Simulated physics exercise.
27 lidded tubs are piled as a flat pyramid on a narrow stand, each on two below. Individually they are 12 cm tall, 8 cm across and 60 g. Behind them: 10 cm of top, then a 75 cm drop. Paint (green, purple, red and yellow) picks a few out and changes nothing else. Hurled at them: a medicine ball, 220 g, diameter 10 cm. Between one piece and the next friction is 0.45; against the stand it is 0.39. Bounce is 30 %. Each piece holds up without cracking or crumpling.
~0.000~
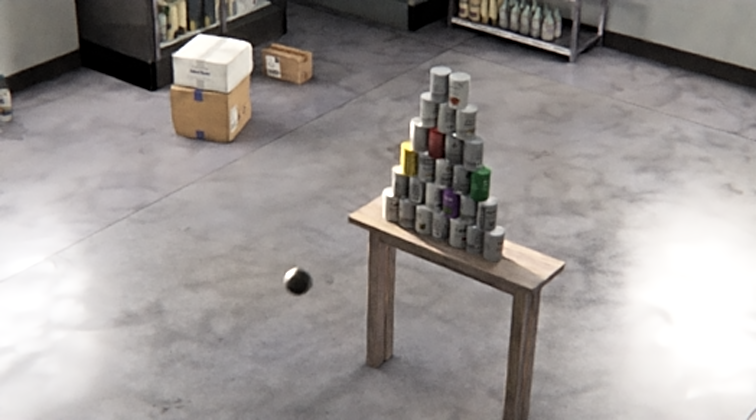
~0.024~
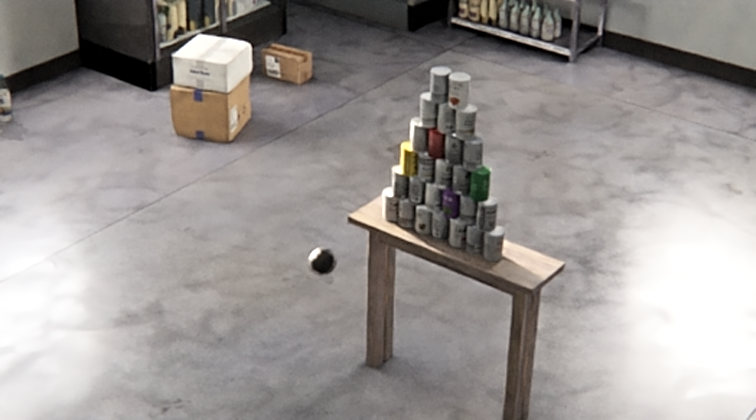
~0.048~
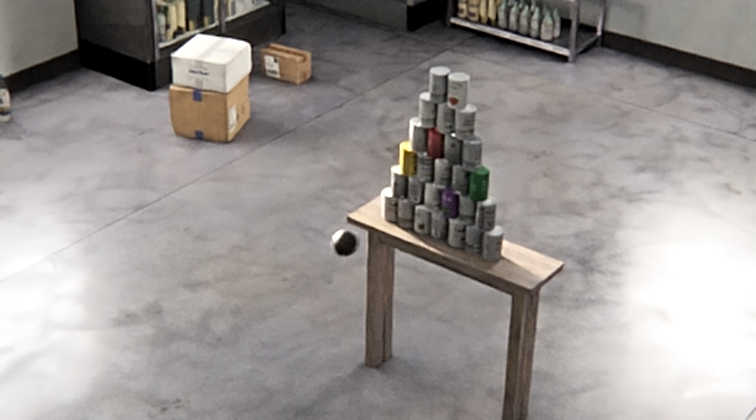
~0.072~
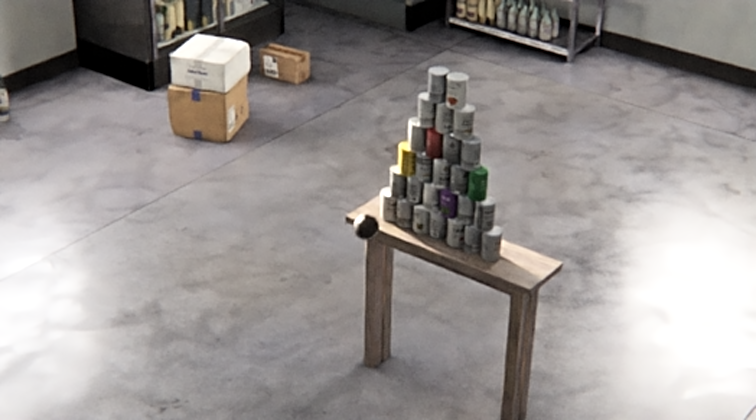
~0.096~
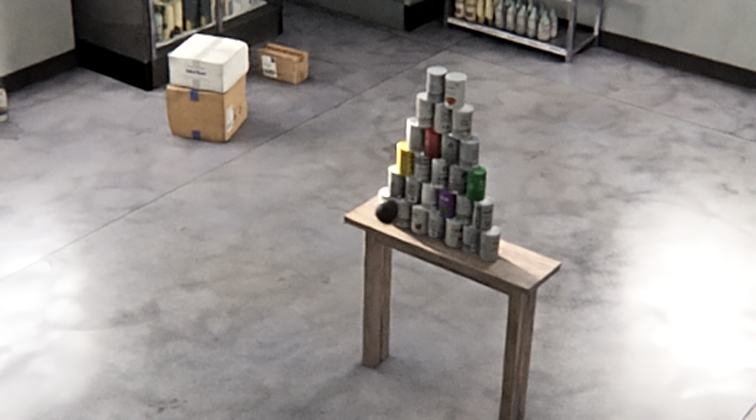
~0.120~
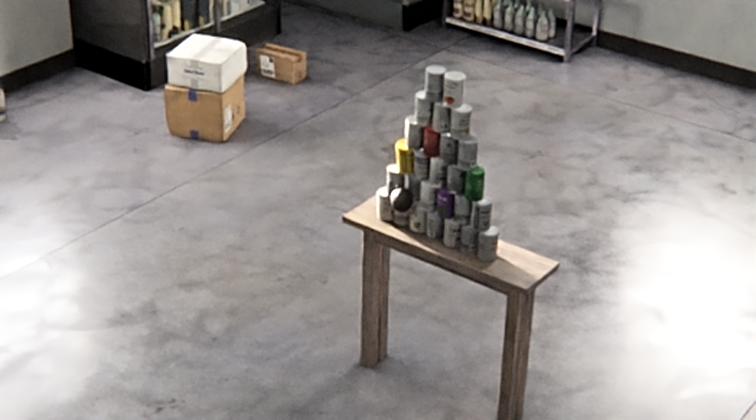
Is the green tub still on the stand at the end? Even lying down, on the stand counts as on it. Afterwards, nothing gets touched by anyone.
Yes.
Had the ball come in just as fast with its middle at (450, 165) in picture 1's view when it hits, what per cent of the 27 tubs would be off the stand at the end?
Changed setup: 50 per cent.
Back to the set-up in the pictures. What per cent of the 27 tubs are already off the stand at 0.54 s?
By then 25 %.
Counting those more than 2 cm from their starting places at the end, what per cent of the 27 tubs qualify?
Shifted share: 65 %.
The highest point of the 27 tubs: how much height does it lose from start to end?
I'd put it at around 24 cm.
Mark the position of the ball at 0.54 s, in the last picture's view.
I'd put it somewhere around (462, 221).
Around 0.54 s, ball still moving; 7 of the 27 tubs off the stand; green tub unmoved; yellow tub on its side.
Around 1.28 s, ball still moving; 13 of the 27 tubs off the stand; green tub unmoved; yellow tub on its side.
Finally (2.5 s), ball rolling away; 16 of the 27 tubs off the stand; green tub unmoved; red tub on its side; yellow tub on its side. Seen by the last camera, middles, green tub near (475, 184), red tub near (490, 223).
